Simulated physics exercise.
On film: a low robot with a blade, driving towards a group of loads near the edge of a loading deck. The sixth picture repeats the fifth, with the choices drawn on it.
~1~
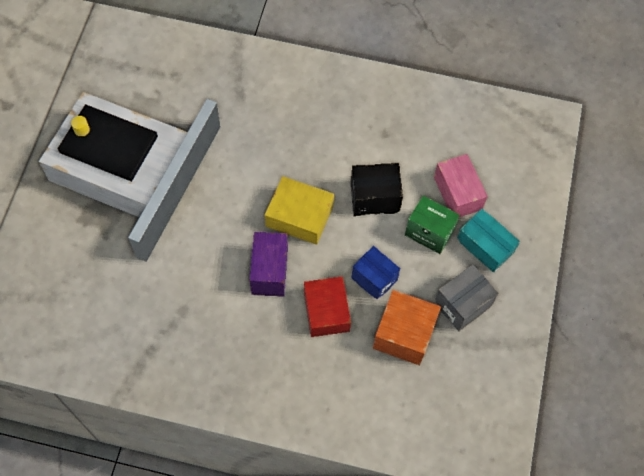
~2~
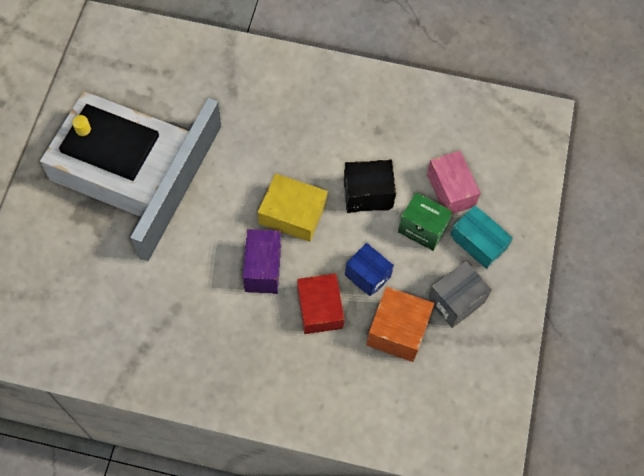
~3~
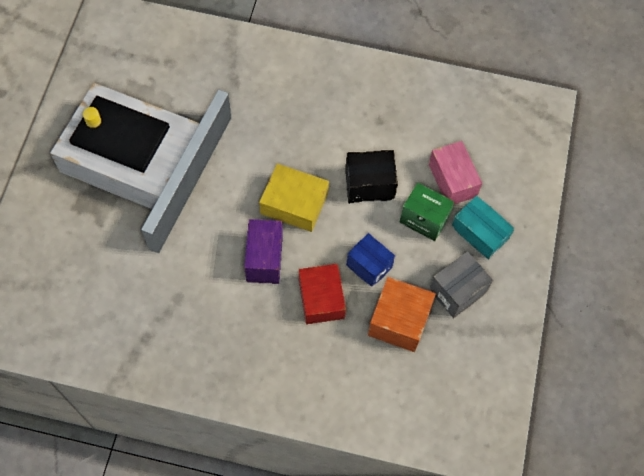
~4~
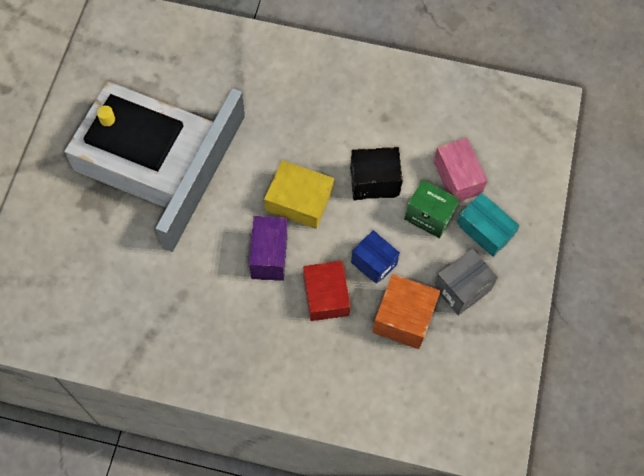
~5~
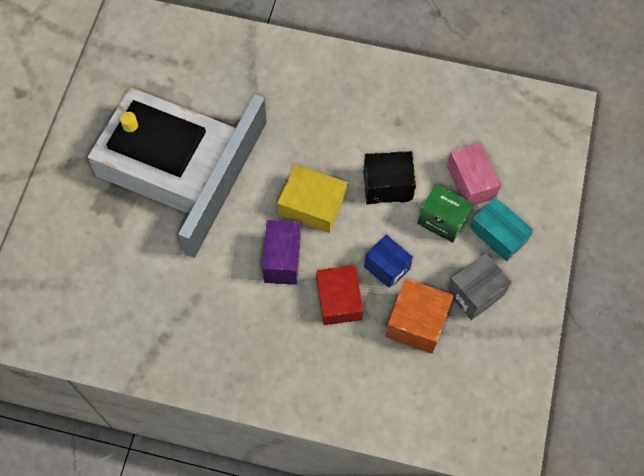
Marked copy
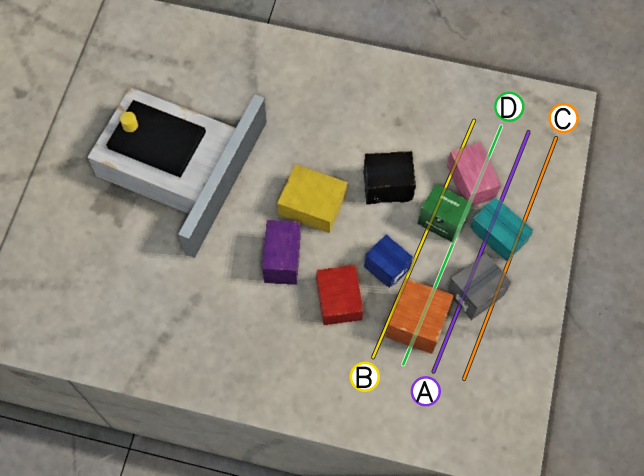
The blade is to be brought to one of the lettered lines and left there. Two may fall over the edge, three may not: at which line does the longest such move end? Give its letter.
Stop at A.
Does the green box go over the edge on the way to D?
No.
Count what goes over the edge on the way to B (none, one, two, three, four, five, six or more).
In all, none.
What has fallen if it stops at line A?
It is the turquoise box.
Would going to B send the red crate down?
By then, no.
On the marked copy, A at (484, 245); B at (427, 232); C at (513, 251); D at (455, 239).
Following A. Soon after the start, robot (254, 160); red crate (344, 299); black box (399, 176).
Later, robot (348, 181); turquoise box (547, 238); green box (498, 225).
In the end, robot (422, 197); turquoise box over the edge; green box (571, 242); one fallen.
As for the rest, B is within the limit but short; C drops five; D is within the limit but short.
